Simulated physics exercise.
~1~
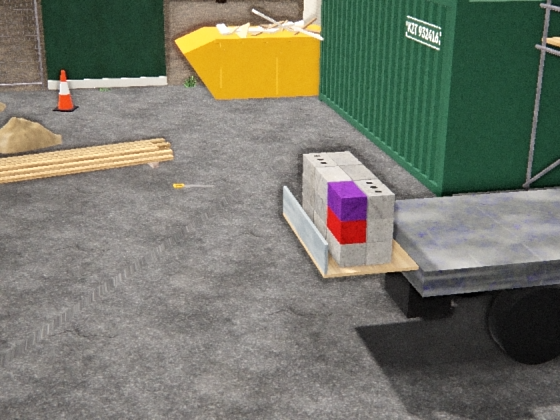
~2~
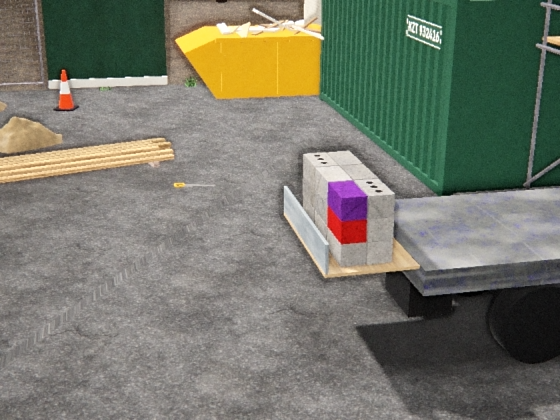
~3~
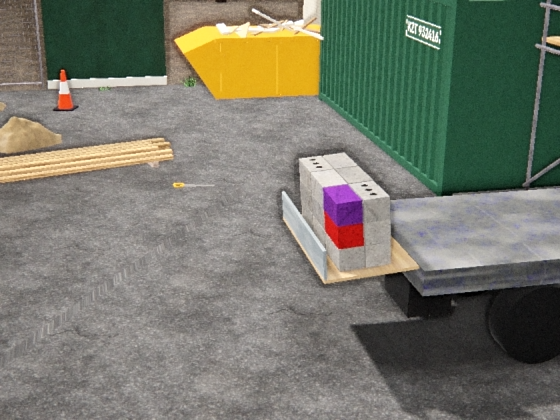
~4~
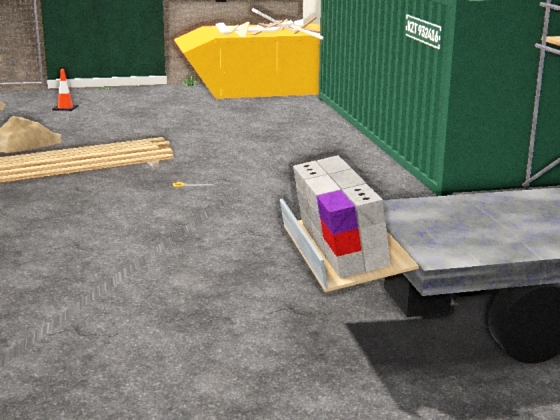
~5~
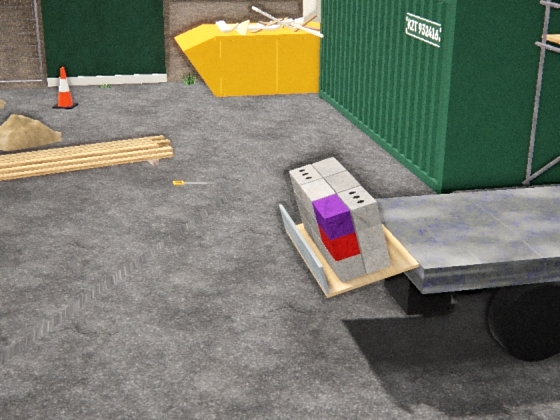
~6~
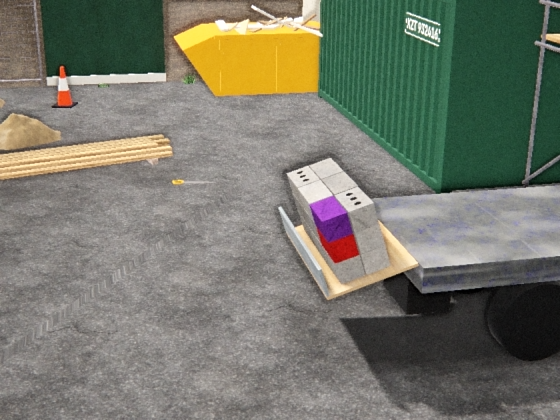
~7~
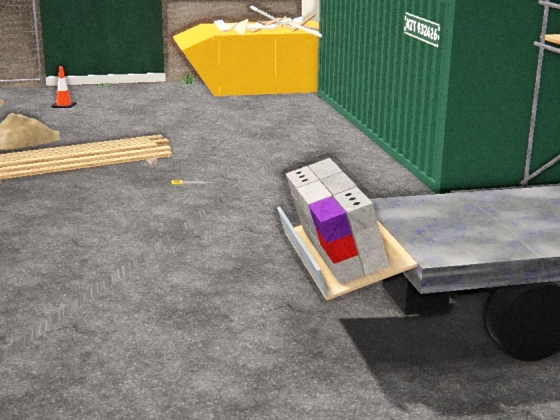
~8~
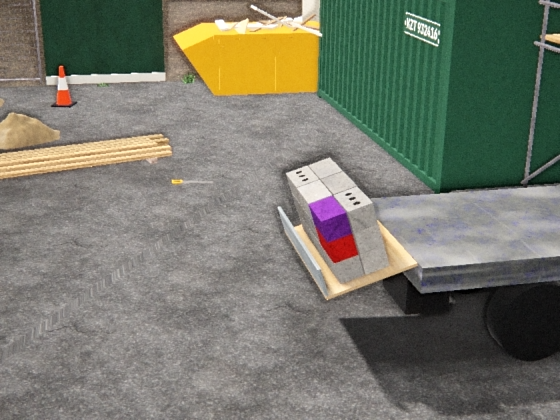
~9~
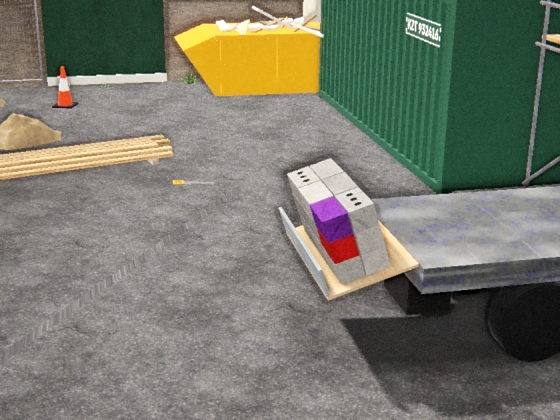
A paved work yard is seen from slightly above through a gently swaying camera, with a yellow skip, a green container, an orange cone and a pile of timber around it. At the right, a stack of grey concrete blocks, with one purple and one red block at its near corner, stands on a wooden flap at the end of a grey flat-bed. The flap starts level, then its outer, left side tips steadily downward, and the stack leans with it. The tilting stops, and every block stays aboard, still stacked together.
